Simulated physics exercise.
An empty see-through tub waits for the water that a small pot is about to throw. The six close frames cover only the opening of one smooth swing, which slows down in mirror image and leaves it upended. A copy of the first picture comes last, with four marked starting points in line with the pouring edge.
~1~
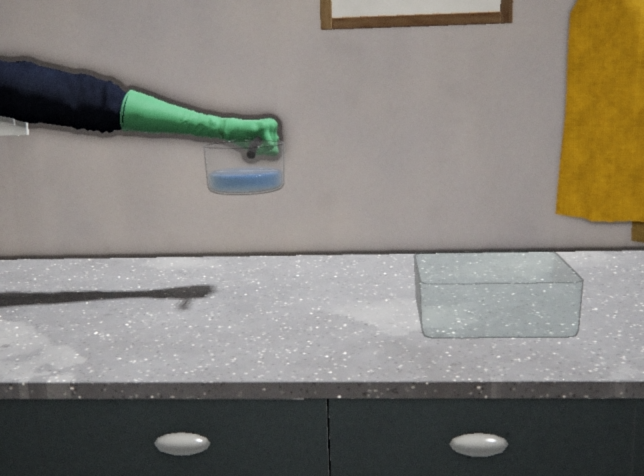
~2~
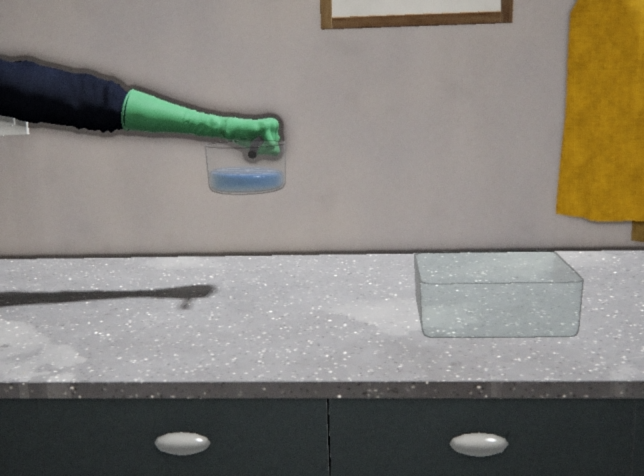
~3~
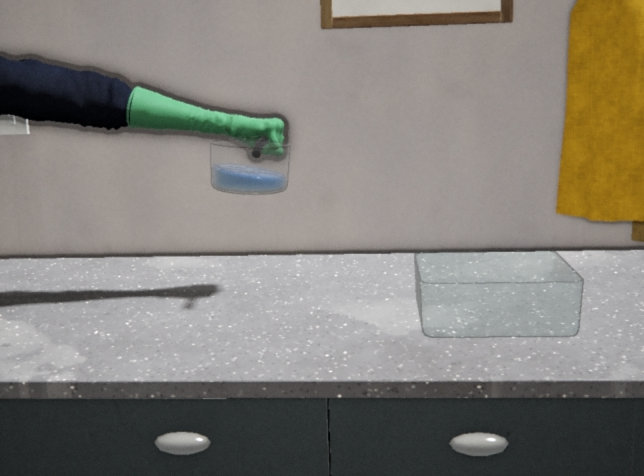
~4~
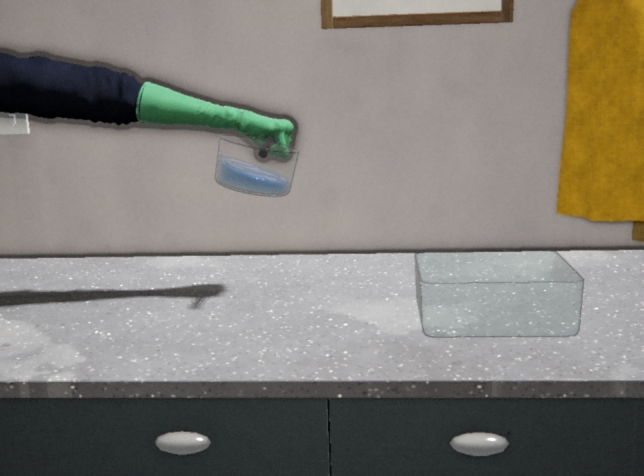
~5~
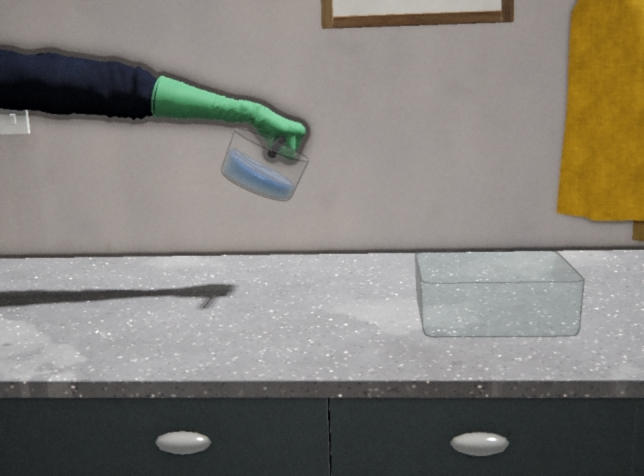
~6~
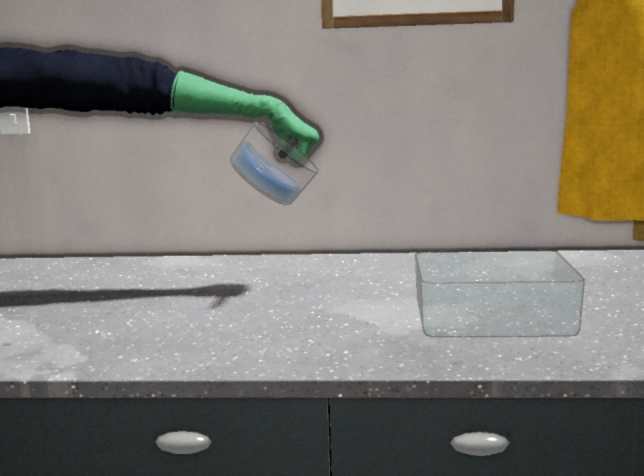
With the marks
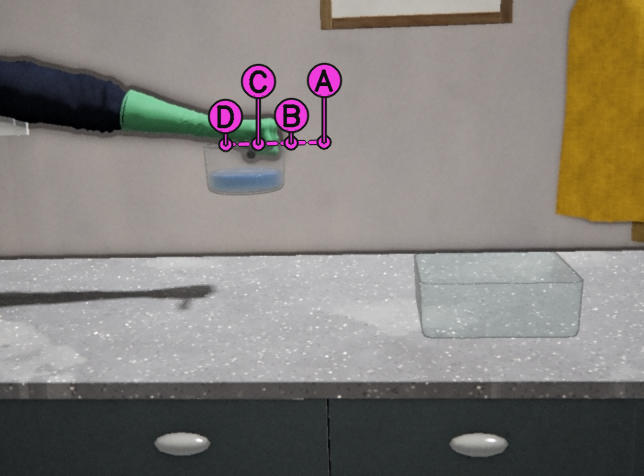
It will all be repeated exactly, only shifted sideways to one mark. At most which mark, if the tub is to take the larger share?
C.
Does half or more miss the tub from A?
No, not at all.
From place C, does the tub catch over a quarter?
Yes, it does.
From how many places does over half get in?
Three of the four.
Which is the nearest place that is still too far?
That is place D.
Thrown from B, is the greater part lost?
No, that is safe.
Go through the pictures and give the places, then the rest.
Upright, lip at (282, 143); tub from (422, 337) to (578, 336); nothing has left yet.
Upright, lip at (283, 143); nothing has left yet.
Tipped about 4°, lip at (289, 145); nothing has left yet.
Tipped about 13°, lip at (297, 151); nothing has left yet.
Tipped about 25°, lip at (308, 159); nothing has left yet.
Tipped about 40°, lip at (317, 170); nothing has left yet.
On the marked copy, A at (324, 142); B at (291, 143); C at (258, 143); D at (225, 144).
With A, about 72 % lands in the tub, 7 % falls short and 21 % goes beside or beyond.
With B, about 72 % lands in the tub, 5 % falls short and 24 % goes beside or beyond.
With C, about 65 % lands in the tub, 21 % falls short and 14 % goes beside or beyond.
With D, about 12 % lands in the tub, 84 % falls short and 4 % goes beside or beyond.
